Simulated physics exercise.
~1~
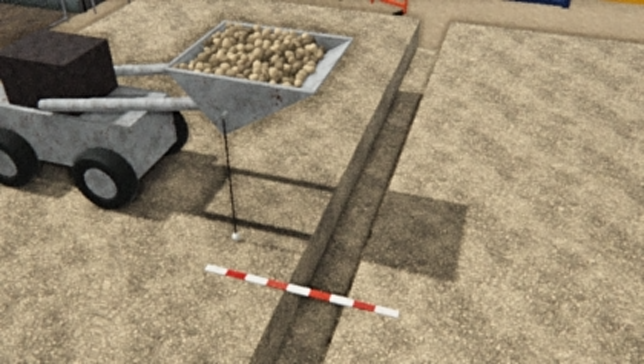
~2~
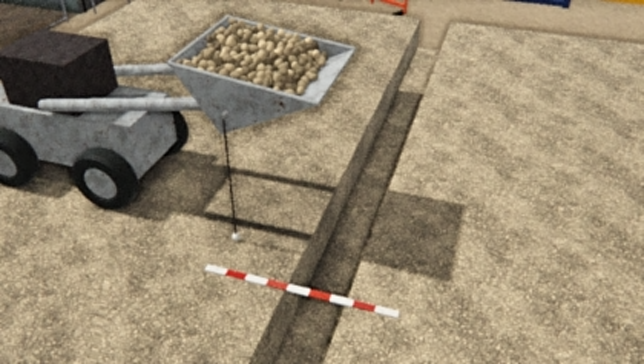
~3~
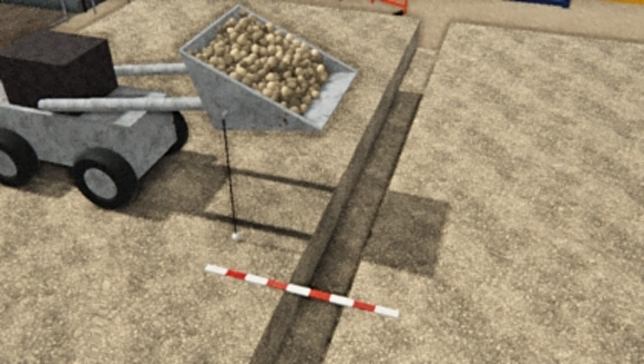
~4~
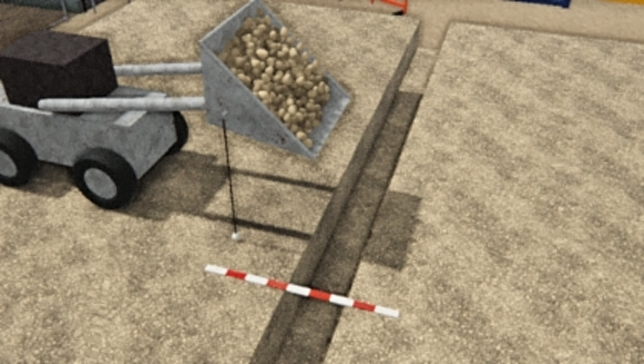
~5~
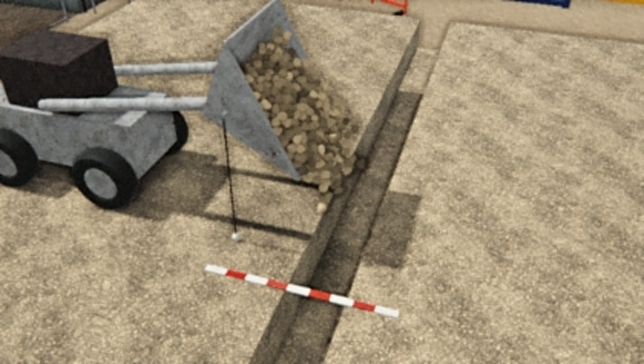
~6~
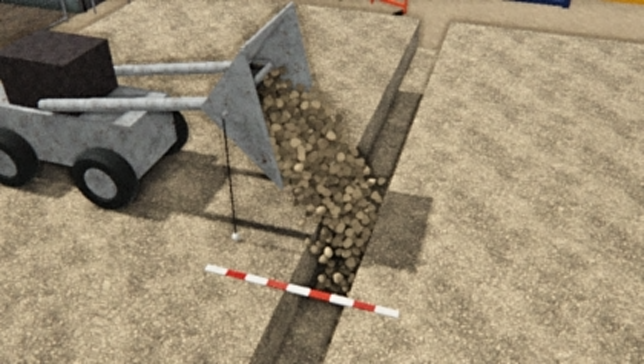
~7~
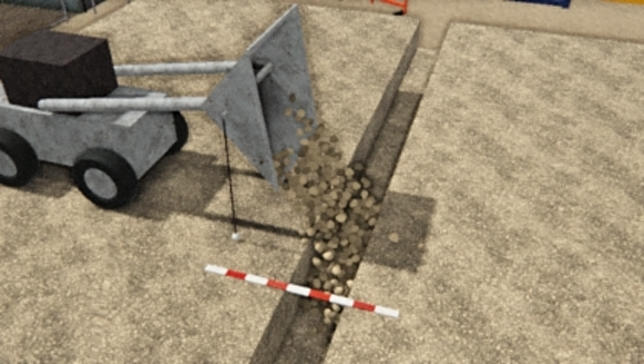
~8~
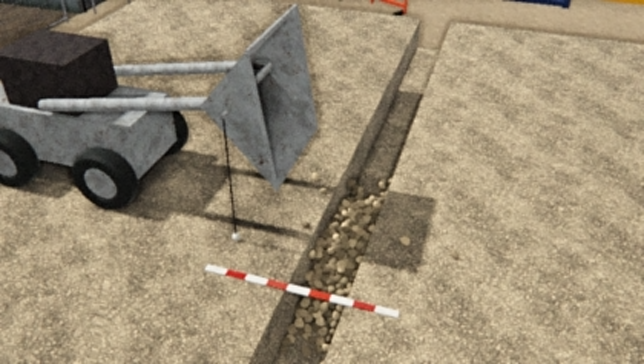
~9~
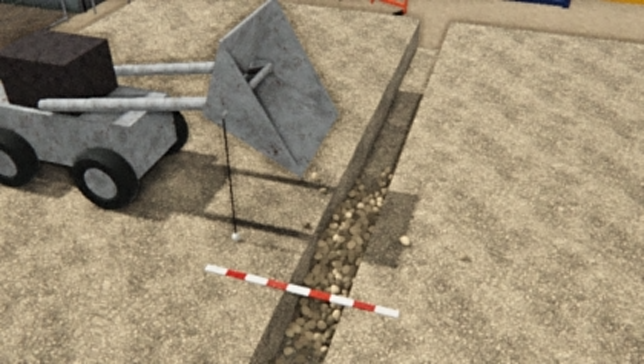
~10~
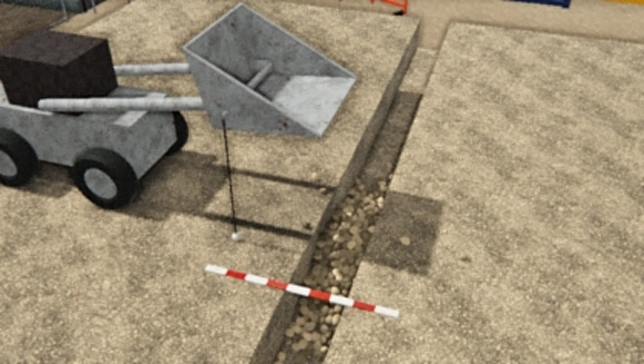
On a building site, a grey loader held a bucket of round stones beside a narrow trench, then tipped it forward until the stones poured out to the right. Nearly all landed in the trench, and the empty bucket tilted most of the way back.
